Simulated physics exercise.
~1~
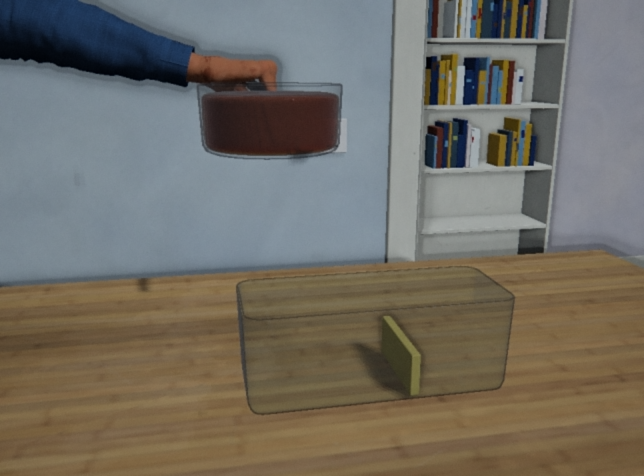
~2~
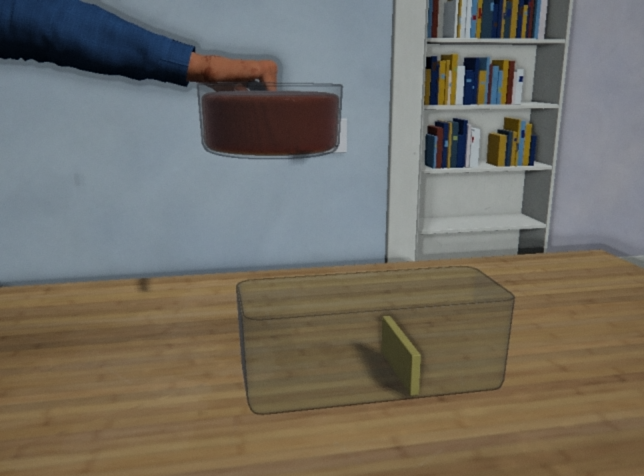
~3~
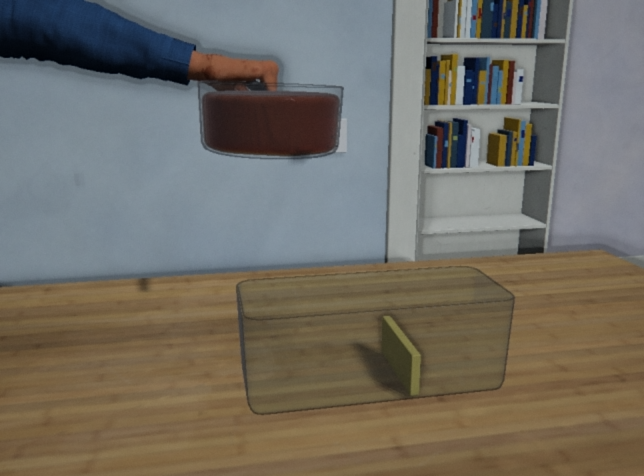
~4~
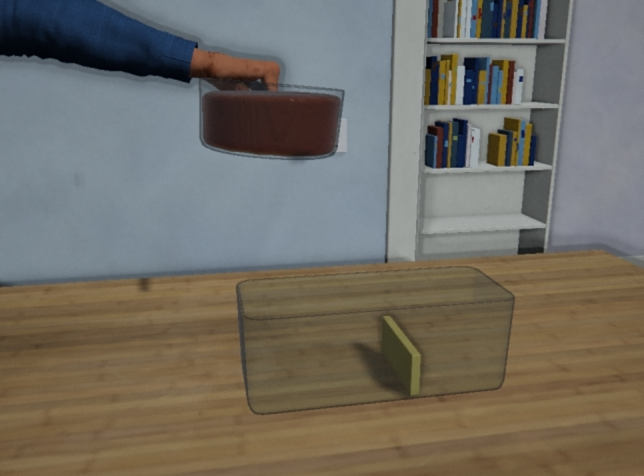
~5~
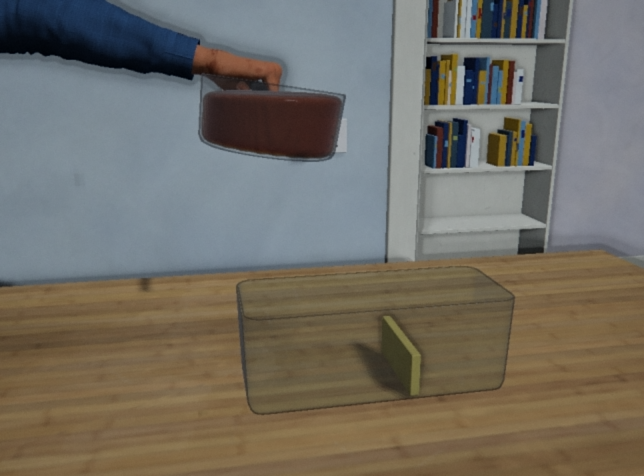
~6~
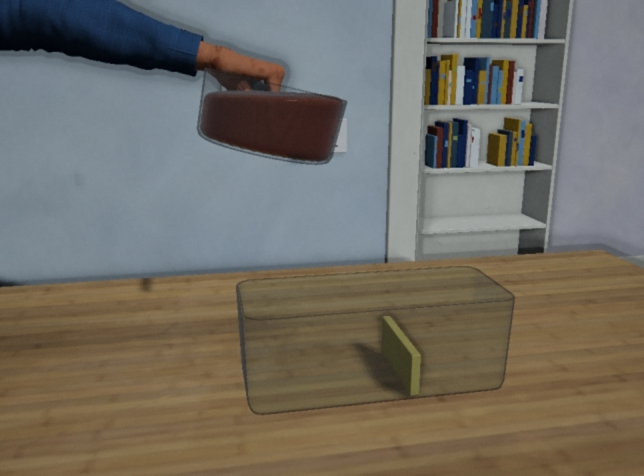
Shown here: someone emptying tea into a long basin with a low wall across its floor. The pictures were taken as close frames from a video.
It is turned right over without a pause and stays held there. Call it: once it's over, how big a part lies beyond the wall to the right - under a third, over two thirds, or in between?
In between.
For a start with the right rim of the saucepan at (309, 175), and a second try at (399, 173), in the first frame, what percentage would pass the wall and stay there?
5 %, 70 %.
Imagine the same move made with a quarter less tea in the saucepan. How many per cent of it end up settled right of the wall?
My estimate is about 35 percent.
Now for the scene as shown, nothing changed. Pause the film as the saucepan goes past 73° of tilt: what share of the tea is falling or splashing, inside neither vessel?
Somewhere around 45 per cent of it.
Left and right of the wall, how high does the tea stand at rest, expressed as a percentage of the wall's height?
About 40 on the left and about 60 on the right.
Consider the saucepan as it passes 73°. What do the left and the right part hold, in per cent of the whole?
On the left 5 per cent, on the right 10 per cent.
A moment on, the saucepan is tipped part way and 41 per cent is still to pour, 4 is left of the wall and 9 right of it.
Next, the saucepan is tipped right over and 4 per cent is still to pour, 33 is left of the wall and 48 right of it.
Then the saucepan is tipped right over and 0 per cent is still to pour, 49 is left of the wall and 47 right of it.
Later the saucepan is tipped right over and 0 per cent is still to pour, 50 is left of the wall and 46 right of it.
At rest 50 per cent lies left of the wall, 46 right of it and 4 outside.
